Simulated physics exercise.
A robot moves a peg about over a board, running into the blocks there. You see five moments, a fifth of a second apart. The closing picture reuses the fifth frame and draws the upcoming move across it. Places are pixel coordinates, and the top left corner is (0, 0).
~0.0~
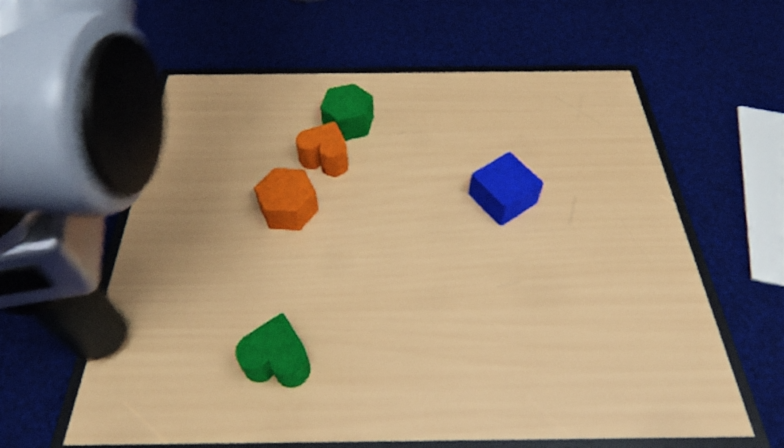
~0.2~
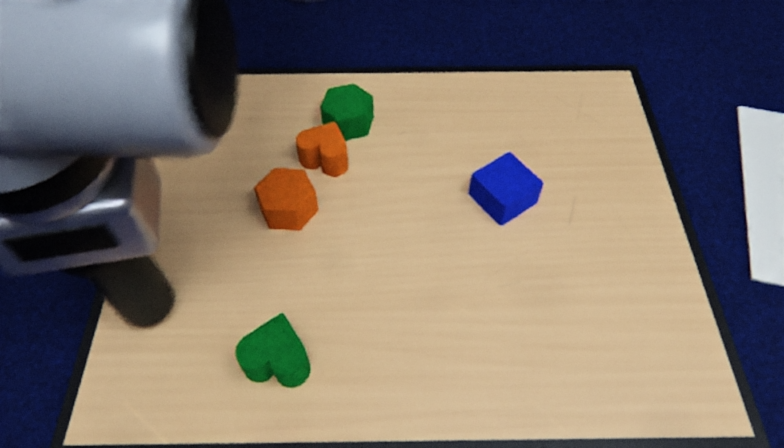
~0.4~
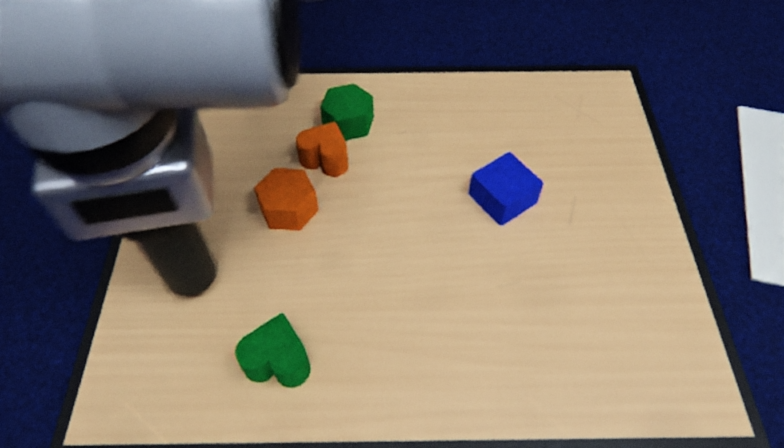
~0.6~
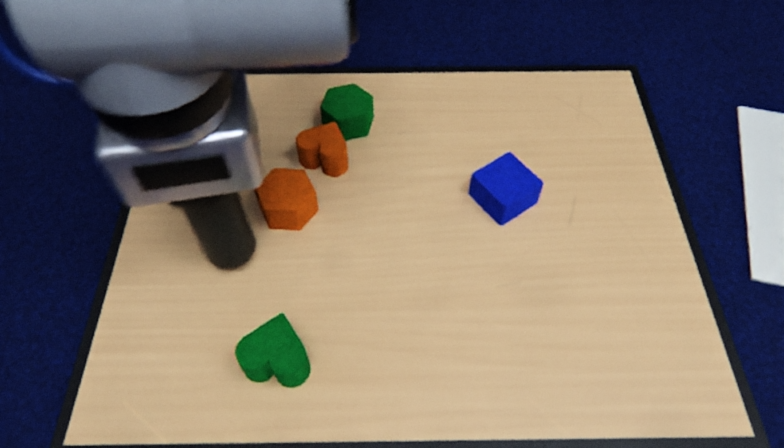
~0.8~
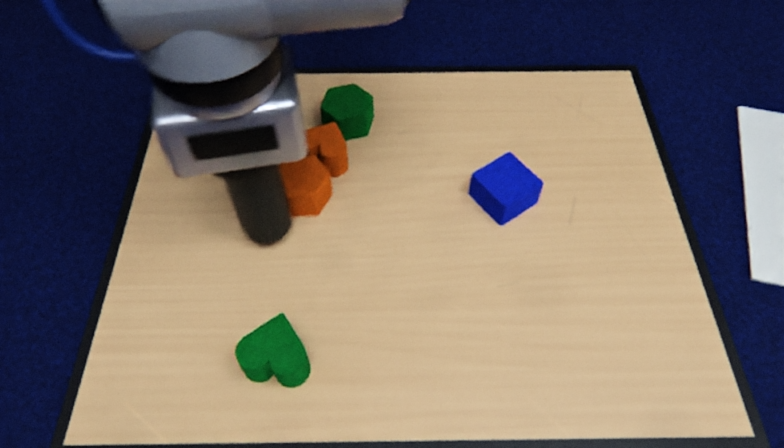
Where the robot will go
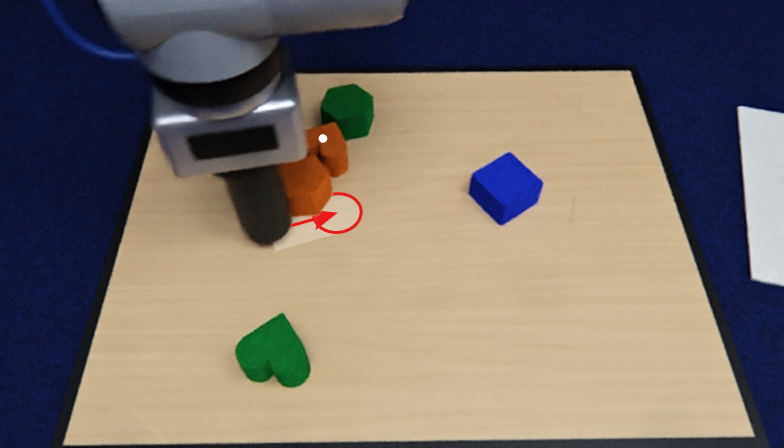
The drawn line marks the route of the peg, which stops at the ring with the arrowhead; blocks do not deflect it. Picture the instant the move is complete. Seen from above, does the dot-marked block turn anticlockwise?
In short: Yes.
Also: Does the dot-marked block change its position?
Final answer: Yes.
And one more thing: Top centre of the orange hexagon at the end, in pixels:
Just about (339, 153).
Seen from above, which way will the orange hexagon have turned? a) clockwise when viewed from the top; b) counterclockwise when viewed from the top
My pick is b.
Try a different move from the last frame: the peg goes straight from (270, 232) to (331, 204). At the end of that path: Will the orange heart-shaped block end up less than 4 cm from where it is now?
Final answer: Yes.
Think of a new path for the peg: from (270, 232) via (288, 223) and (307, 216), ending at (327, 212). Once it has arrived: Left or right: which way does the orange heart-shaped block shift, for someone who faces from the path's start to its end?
The shift goes left.
The line goes from (270, 232) to (337, 213); the dot is on the orange heart-shaped block.
The first path, step by step. Halfway along, peg at (303, 213); orange hexagon at (320, 162), turned 30° anticlockwise; orange heart-shaped block at (325, 129), turned 15° anticlockwise; green hexagon at (348, 97).
At the end, peg at (336, 204); orange hexagon at (339, 153), turned 55° anticlockwise; orange heart-shaped block at (324, 123), turned 40° anticlockwise; green hexagon at (348, 93), turned 15° clockwise.
